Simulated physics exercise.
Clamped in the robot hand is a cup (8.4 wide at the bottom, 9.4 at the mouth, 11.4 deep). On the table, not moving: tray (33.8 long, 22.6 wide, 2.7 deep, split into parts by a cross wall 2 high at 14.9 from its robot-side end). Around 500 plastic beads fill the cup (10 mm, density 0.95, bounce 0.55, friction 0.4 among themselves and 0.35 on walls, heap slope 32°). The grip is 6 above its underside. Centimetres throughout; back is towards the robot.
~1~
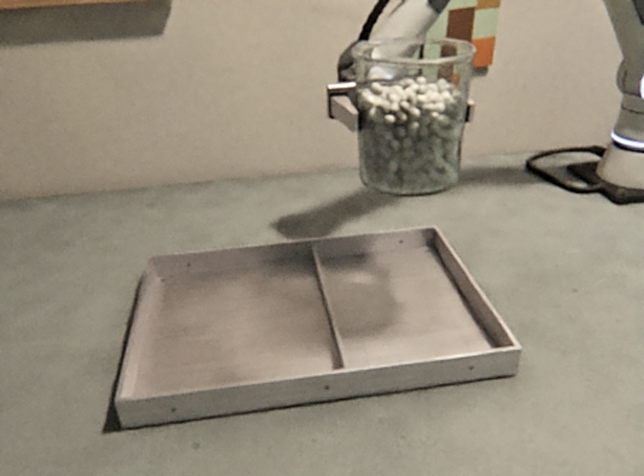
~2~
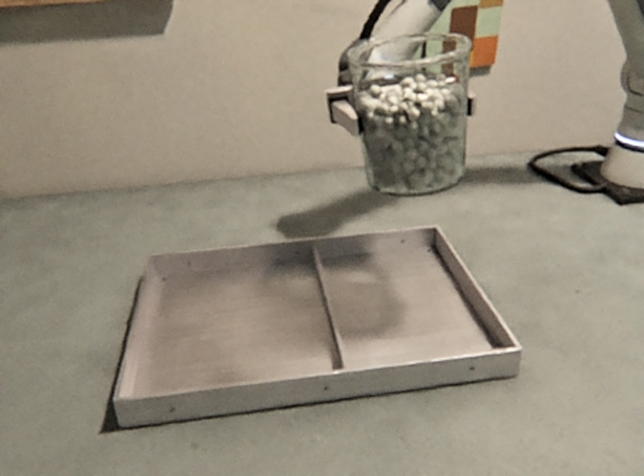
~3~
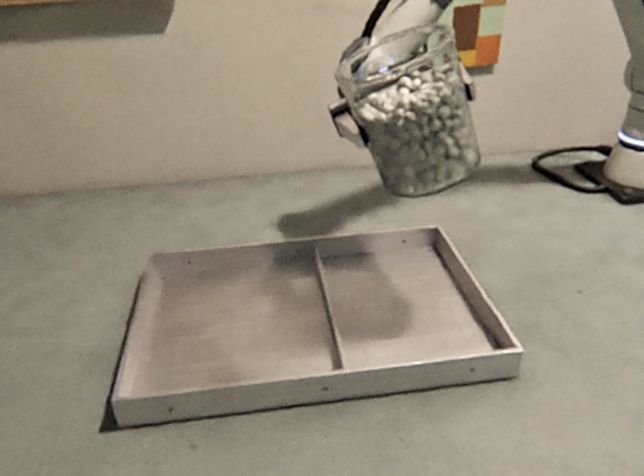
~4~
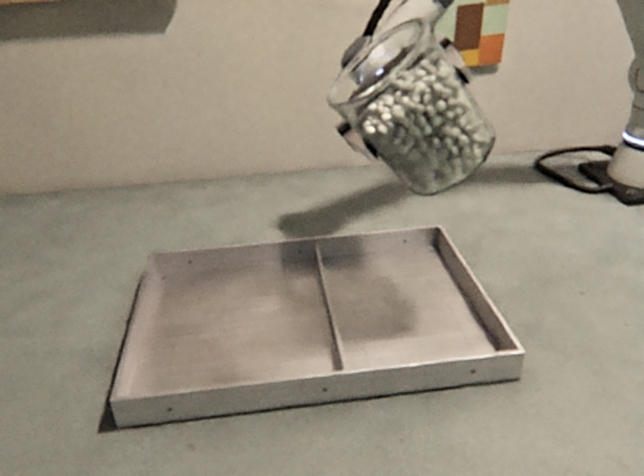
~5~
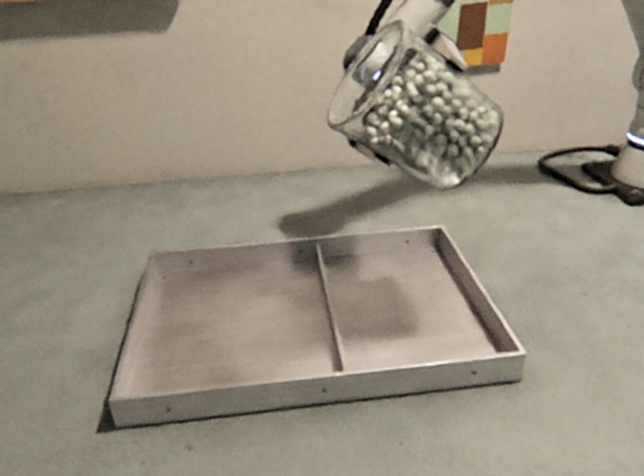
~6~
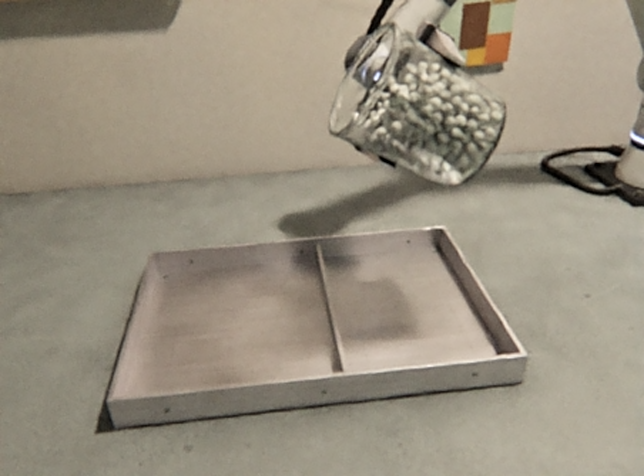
Above a divided tray on a grey-green table, a robot arm tilting a clear cup of pale beads steeply to the left.
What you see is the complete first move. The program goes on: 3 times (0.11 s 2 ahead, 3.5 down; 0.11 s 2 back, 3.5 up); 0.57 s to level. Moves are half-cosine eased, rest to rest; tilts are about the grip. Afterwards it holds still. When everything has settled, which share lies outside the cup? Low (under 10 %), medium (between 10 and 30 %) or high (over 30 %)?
Outside the cup the share is low, under 10 %.
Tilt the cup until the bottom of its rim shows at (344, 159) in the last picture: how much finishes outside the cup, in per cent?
Some 35 per cent.
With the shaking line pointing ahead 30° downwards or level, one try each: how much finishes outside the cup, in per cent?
About 10 and 25 per cent.
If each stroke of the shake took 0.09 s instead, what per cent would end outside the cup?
Then about 10 per cent.
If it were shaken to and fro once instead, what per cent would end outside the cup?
Then about 0 per cent.
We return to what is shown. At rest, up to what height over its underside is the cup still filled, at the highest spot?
About 11.0 cm.
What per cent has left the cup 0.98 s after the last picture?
Near 0 per cent so far.
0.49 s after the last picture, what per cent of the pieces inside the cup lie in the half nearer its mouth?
About 35 per cent.
Then, 0.49 s later, tilted 58° forward, highest piece 23 above the table; 499 in the cup, 2 in the far-side part, 1 in flight or on a rim.
Then, 0.98 s later, tilted 23° forward, highest piece 25 above the table; 492 in the cup, 10 in the far-side part.
Then, 1.43 s later, level, highest piece 26 above the table; 492 in the cup, 10 in the far-side part.
Then, 2.48 s later, level, highest piece 26 above the table; 492 in the cup, 10 in the far-side part.
At rest, 492 in the cup, 10 in the far-side part. That is 2 % outside the cup.
